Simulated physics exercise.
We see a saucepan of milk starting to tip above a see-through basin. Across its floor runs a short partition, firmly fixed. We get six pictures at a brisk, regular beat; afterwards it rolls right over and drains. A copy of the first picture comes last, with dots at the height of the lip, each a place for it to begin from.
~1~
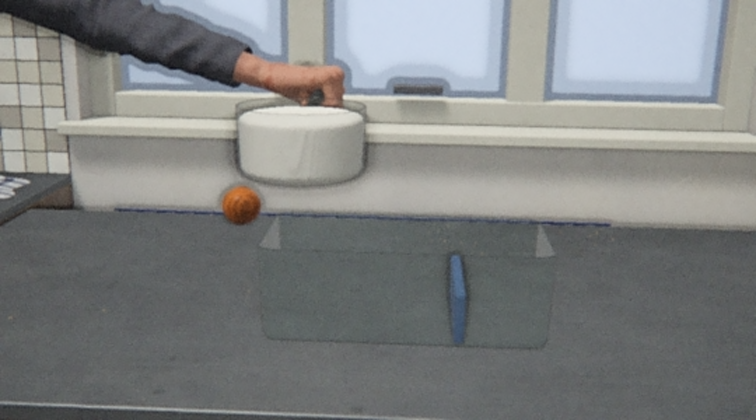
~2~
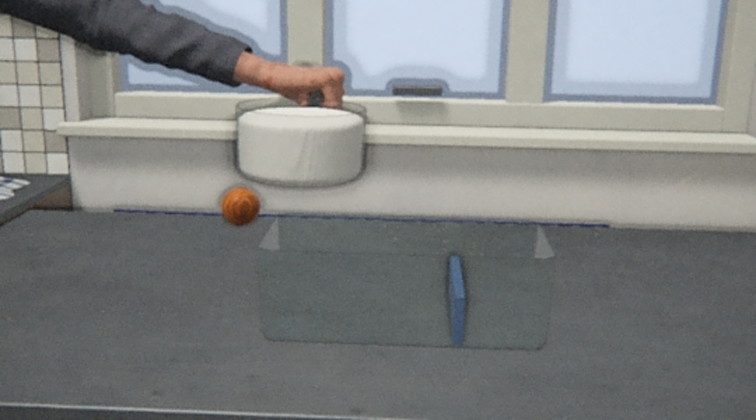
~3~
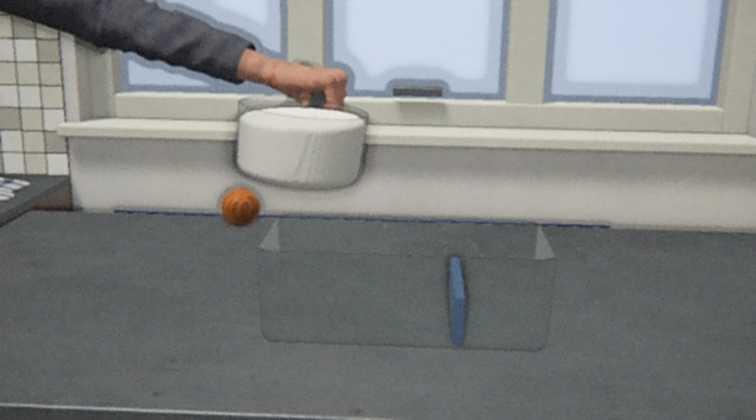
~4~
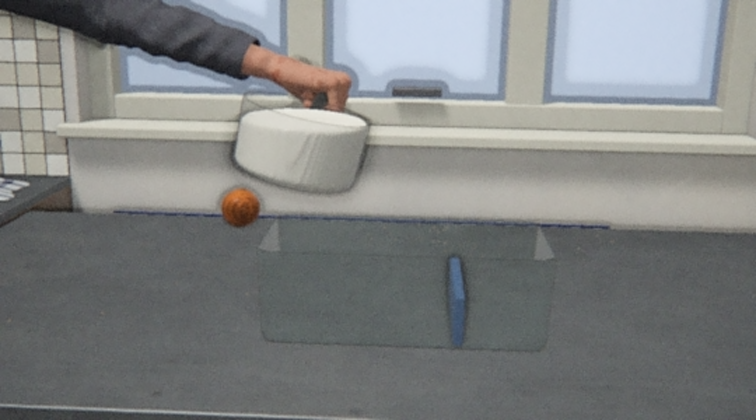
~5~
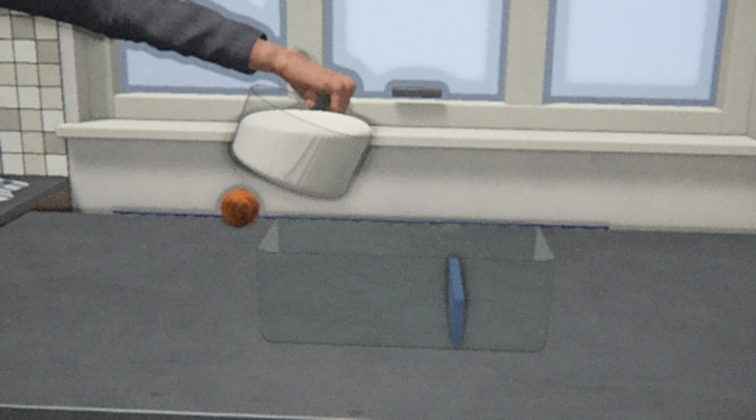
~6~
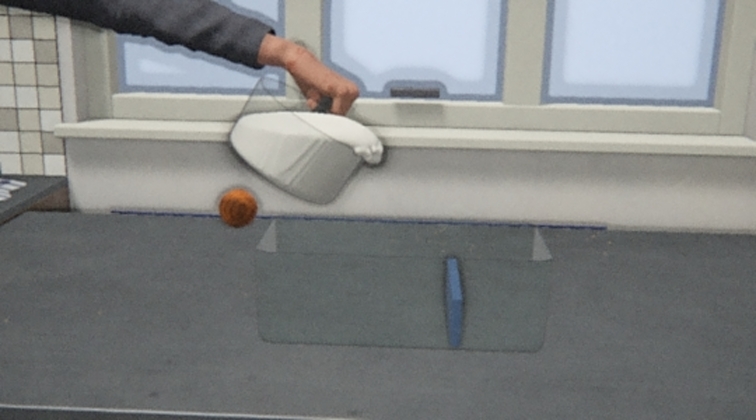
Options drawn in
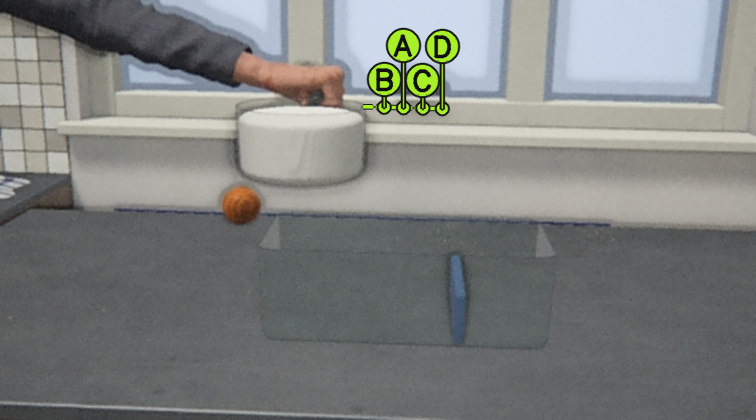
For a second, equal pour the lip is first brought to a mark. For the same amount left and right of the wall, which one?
Best: C.
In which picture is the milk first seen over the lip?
Picture 5.
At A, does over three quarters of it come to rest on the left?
No, it does not.
On the marked copy, A at (403, 107); B at (384, 107); C at (422, 108); D at (442, 108).
If A is chosen, about 70 % ends left of the wall and 27 % right of it; 3 % is lost outside.
If B is chosen, about 87 % ends left of the wall and 6 % right of it; 7 % is lost outside.
If C is chosen, about 50 % ends left of the wall and 49 % right of it.
If D is chosen, about 32 % ends left of the wall and 62 % right of it; 6 % is lost outside.
